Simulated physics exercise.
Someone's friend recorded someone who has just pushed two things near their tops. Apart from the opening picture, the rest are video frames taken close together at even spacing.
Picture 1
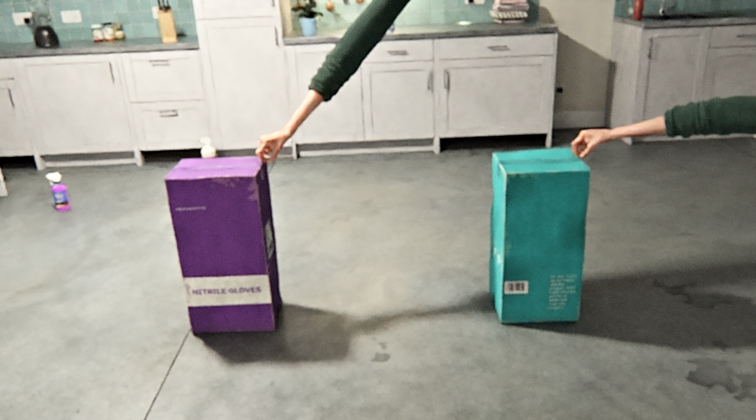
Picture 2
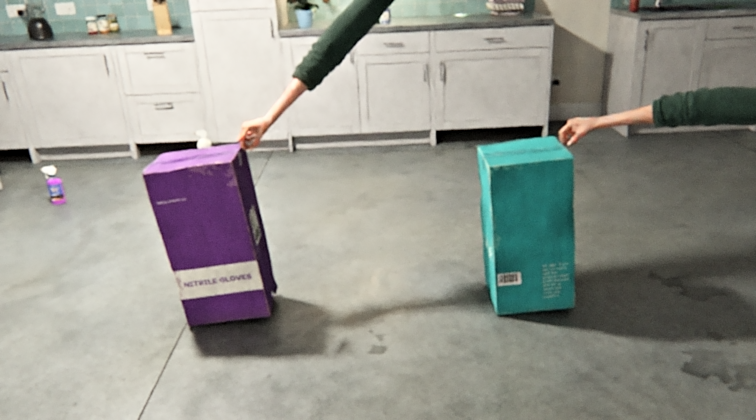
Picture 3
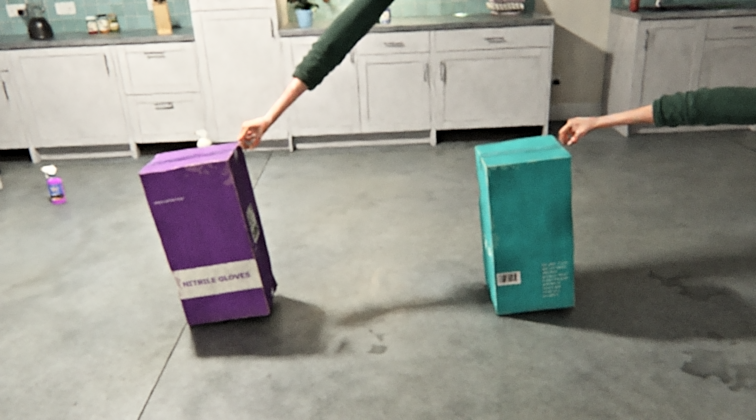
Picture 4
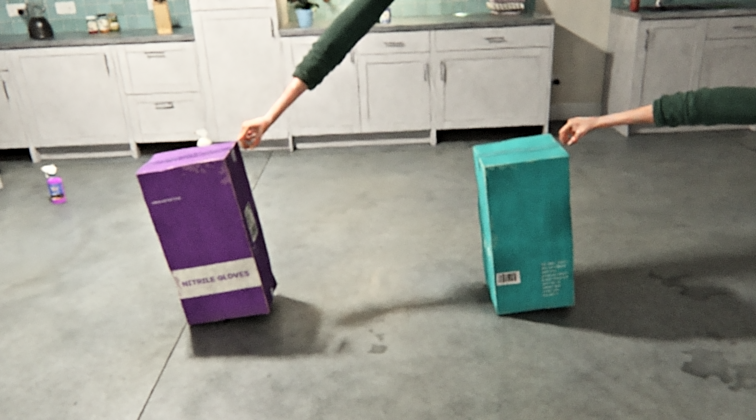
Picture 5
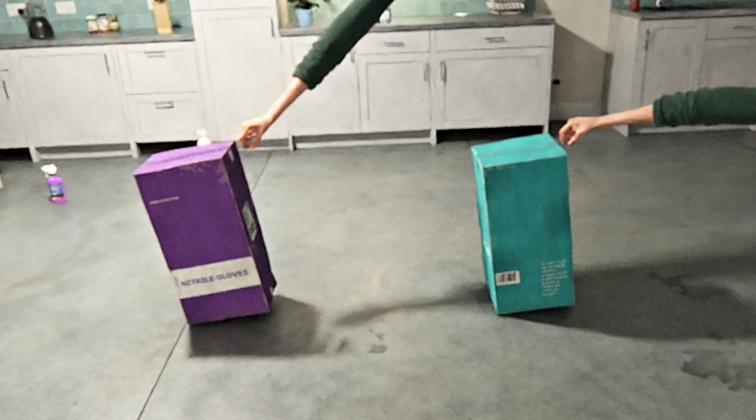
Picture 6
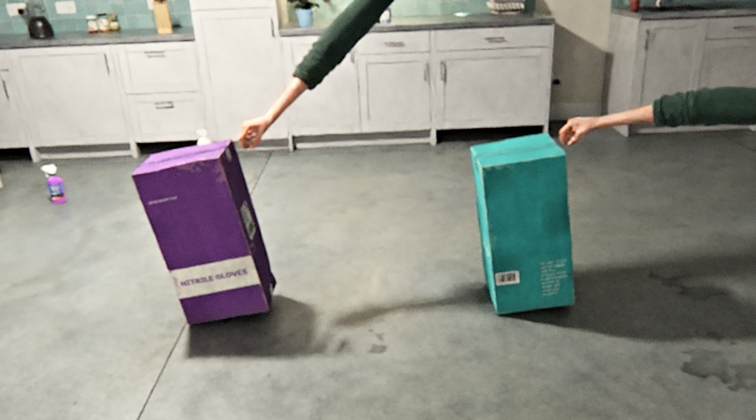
To begin with, a purple box and a turquoise box stand upright on a grey kitchen floor, a hand touching the top of each. Then both boxes are tilted slightly to the left, and they lean a little further left, the purple one slightly more, while the hands stay nearly still.
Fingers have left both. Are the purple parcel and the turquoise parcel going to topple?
I bet the purple parcel is left standing there; I bet the turquoise parcel is left standing there.
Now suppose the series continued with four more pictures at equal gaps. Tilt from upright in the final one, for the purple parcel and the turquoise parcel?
Roughly 10° and 6°.
Then, 0.22 s past the last view, purple parcel 8° off upright near (213, 234); turquoise parcel upright near (532, 228).
Then, 0.36 s past the last view, purple parcel upright near (227, 237); turquoise parcel 3° off upright near (535, 226).
Then, 0.58 s past the last view, purple parcel upright near (228, 236); turquoise parcel upright near (532, 228).
Finally, the purple parcel settles on its feet, near (225, 238); the turquoise parcel settles on its feet, near (532, 228).
